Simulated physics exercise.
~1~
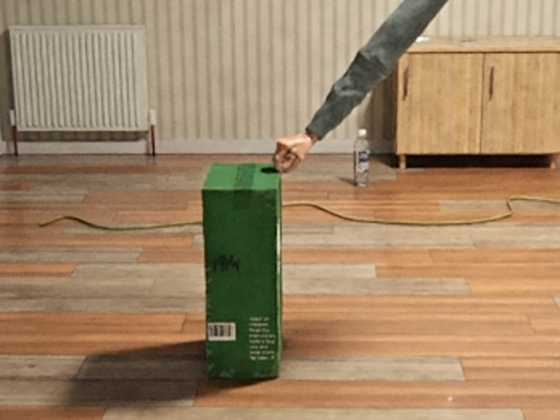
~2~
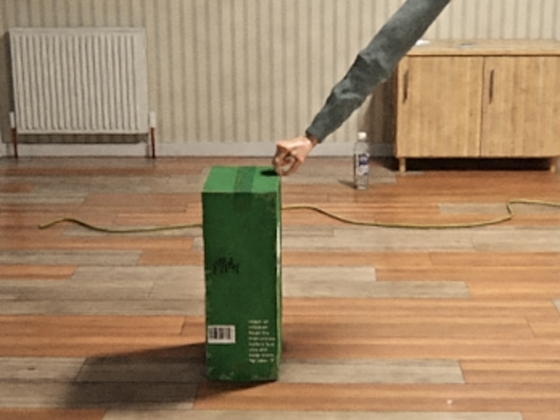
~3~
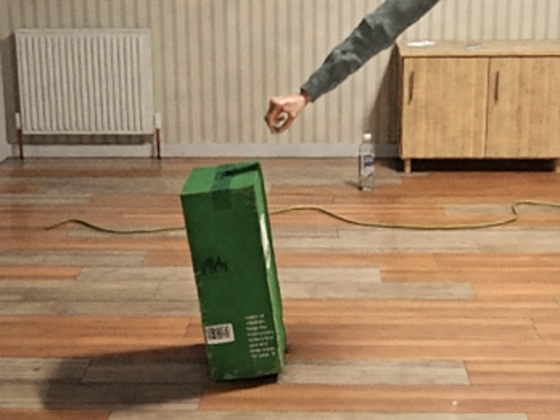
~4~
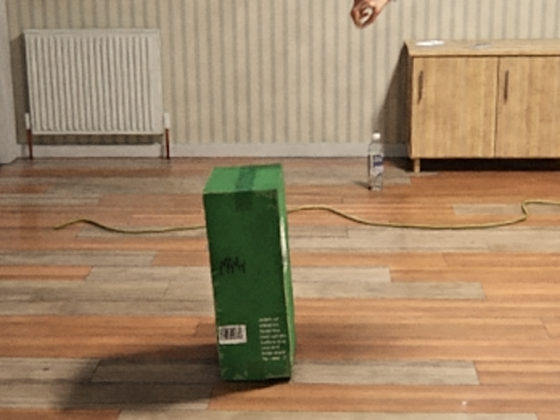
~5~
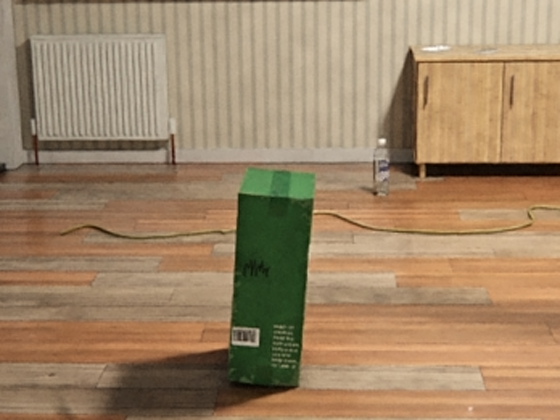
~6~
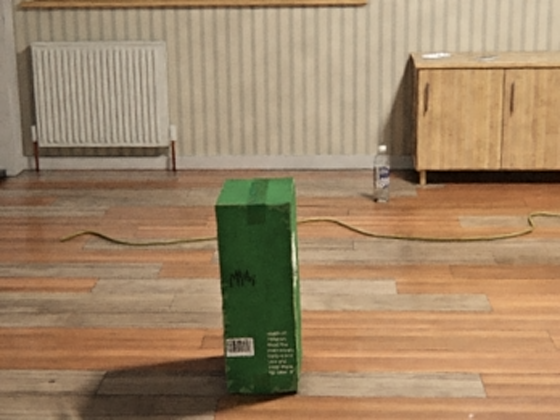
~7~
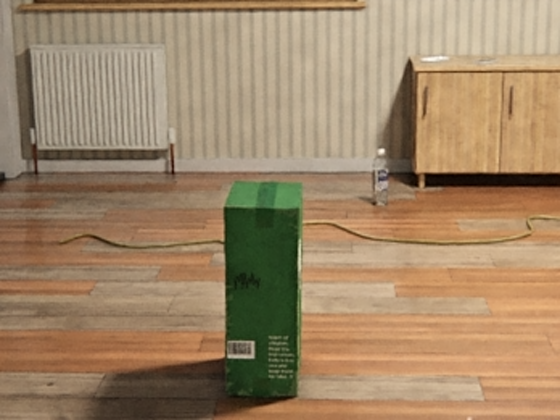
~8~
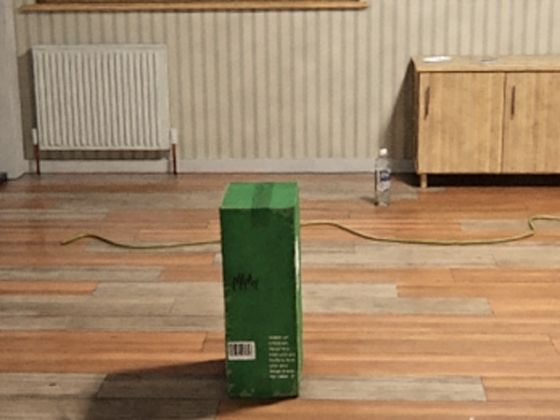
A tall green box, held at its top edge by a hand, leaned to the left as the hand let go and drew away, then rocked back and forth on its base until it settled upright on the wooden floor.
